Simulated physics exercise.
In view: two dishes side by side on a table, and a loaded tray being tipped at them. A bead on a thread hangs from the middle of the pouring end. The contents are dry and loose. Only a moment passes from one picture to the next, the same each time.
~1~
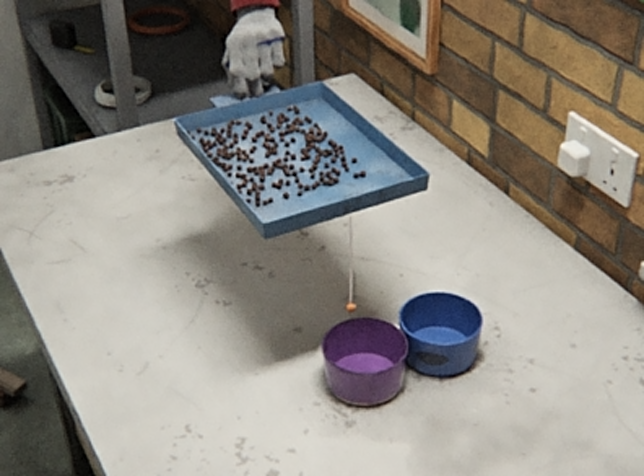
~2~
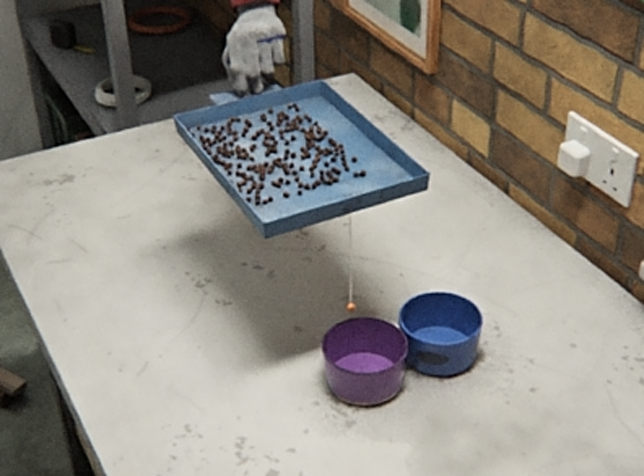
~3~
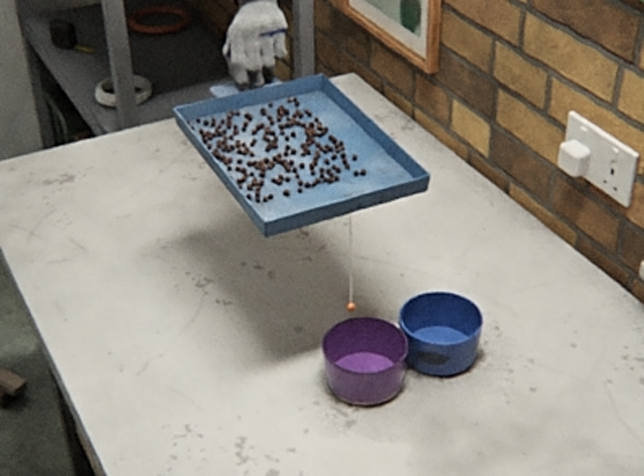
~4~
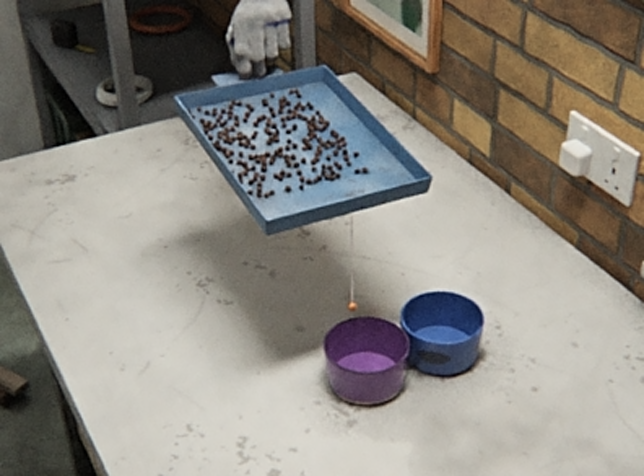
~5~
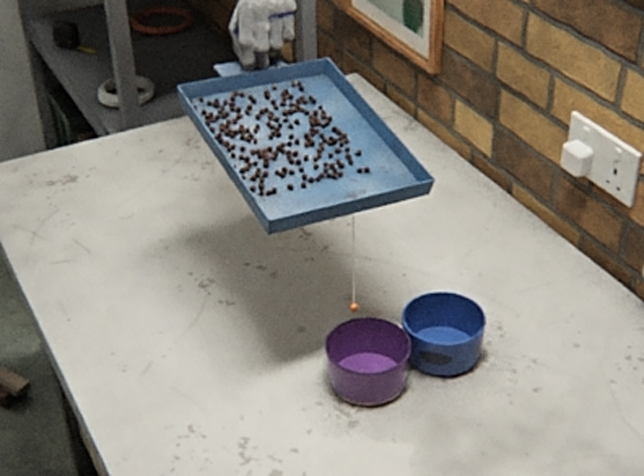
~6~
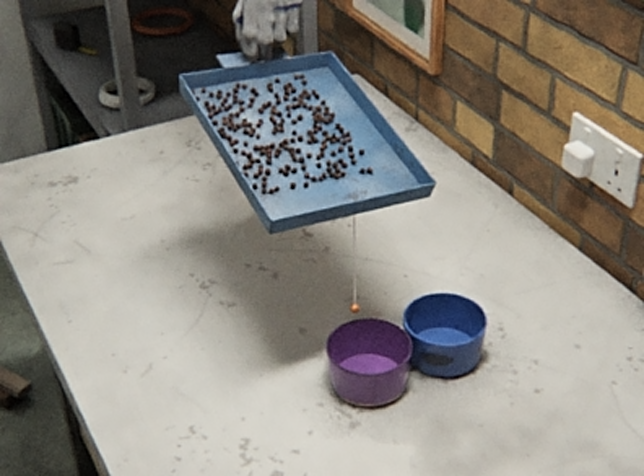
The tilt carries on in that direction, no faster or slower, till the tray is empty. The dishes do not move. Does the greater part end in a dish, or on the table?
The two hold over half of the load.
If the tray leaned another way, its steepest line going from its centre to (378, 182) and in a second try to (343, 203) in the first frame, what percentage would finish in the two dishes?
In turn 20 and 70 in a hundred.
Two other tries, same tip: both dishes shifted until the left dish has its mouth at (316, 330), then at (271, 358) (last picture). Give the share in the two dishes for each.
The first gives 60 %, the second 0 %.
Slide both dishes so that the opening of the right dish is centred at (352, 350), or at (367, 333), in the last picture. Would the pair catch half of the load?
One: Not half. Two: Below a half.
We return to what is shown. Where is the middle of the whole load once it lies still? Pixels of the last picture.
Around (445, 343).
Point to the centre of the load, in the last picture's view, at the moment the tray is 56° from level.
Around (393, 197).
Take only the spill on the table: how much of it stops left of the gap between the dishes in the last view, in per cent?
Roughly 40 in a hundred.
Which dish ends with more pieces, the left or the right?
More ends in the right one.
Shortly afterwards, tray tipped steeply; all but a few on the tray; only a few in the right dish; only a few in the air.
Next, tray tipped right over; all but a few on the tray; only a few in the right dish; only a few outside both; only a few in the air.
Some moments later, tray tipped past a quarter turn; a little in the left dish; near two thirds in the right dish; near a quarter outside both.
In the end, tray tipped past a quarter turn; a little in the left dish; near two thirds in the right dish; near a quarter outside both.
